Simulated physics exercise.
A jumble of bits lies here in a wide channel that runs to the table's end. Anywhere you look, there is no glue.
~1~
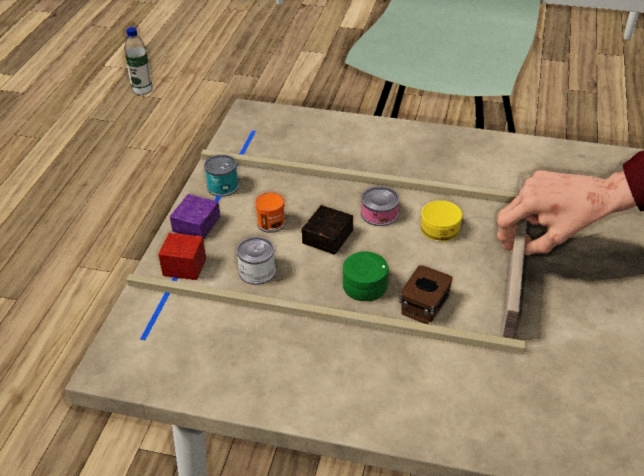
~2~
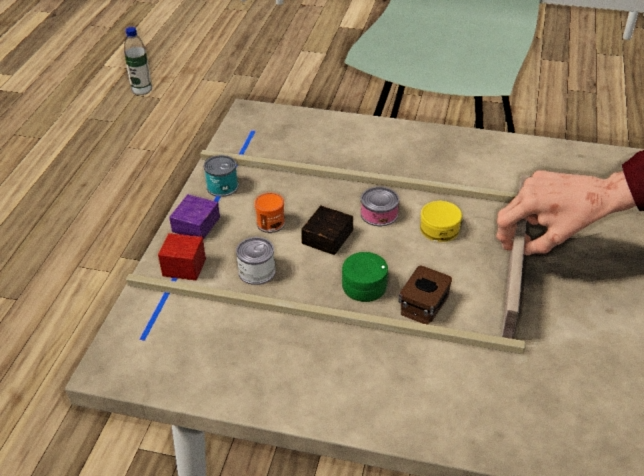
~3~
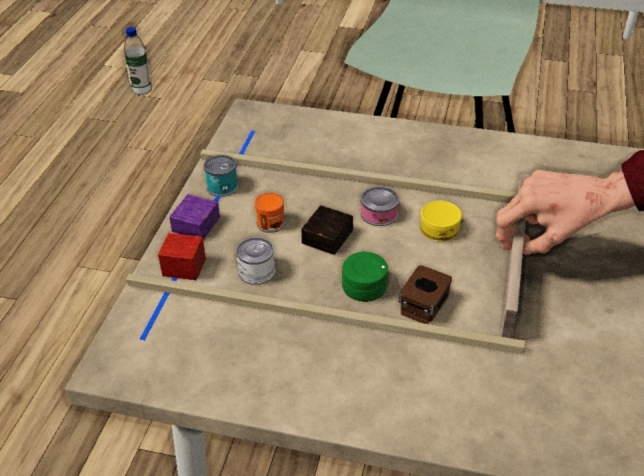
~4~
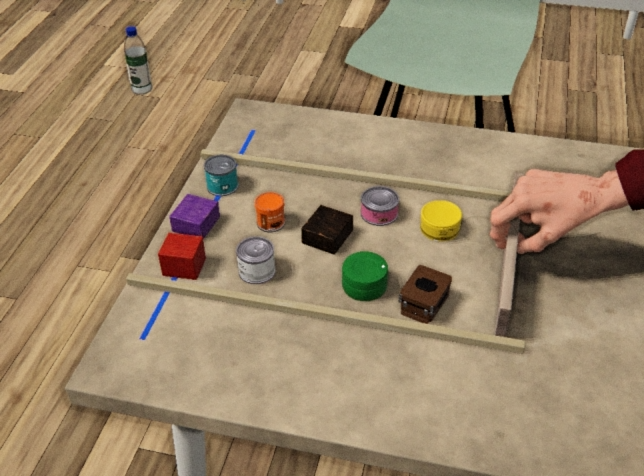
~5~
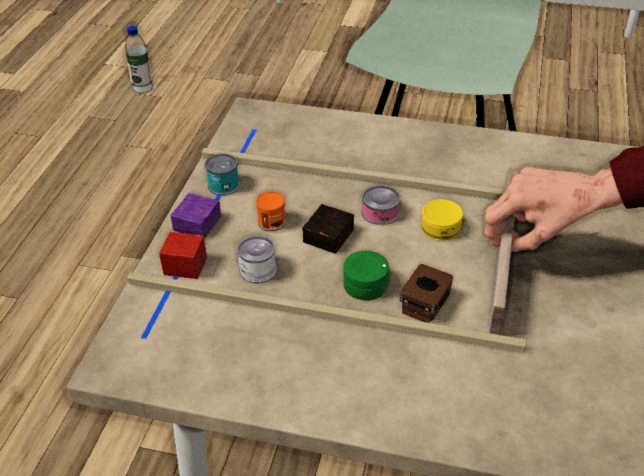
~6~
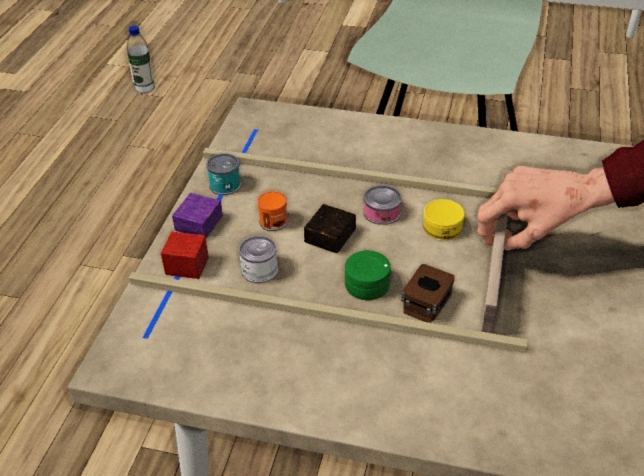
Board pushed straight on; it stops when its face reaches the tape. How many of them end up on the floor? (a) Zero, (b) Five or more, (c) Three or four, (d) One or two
The answer is b.
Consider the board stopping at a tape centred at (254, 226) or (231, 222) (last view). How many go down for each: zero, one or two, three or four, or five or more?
One or two; three to four.
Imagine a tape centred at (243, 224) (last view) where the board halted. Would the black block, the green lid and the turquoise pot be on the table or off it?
Black block stays put, green lid stays put, turquoise pot stays put.
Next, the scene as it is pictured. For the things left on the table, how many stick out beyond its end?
The number is 0.
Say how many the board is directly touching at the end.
Contact count: 4.
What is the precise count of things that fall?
The total comes to 6.
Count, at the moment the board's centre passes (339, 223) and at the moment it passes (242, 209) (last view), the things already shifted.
At the one place 6, at the other 10.
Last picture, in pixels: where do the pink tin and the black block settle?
About (216, 164), and the other about (190, 211).
Soon after, none off yet; purple block at rest near (198, 215); turquoise pot at rest near (224, 174); red block at rest near (185, 255).
After that, none off yet; purple block at rest near (198, 215); turquoise pot at rest near (224, 174); red block displaced about its own width near (149, 254).
In the end, the number that fall off is five or more; gone, green lid, white tin, orange tin, red block, turquoise pot and purple block.
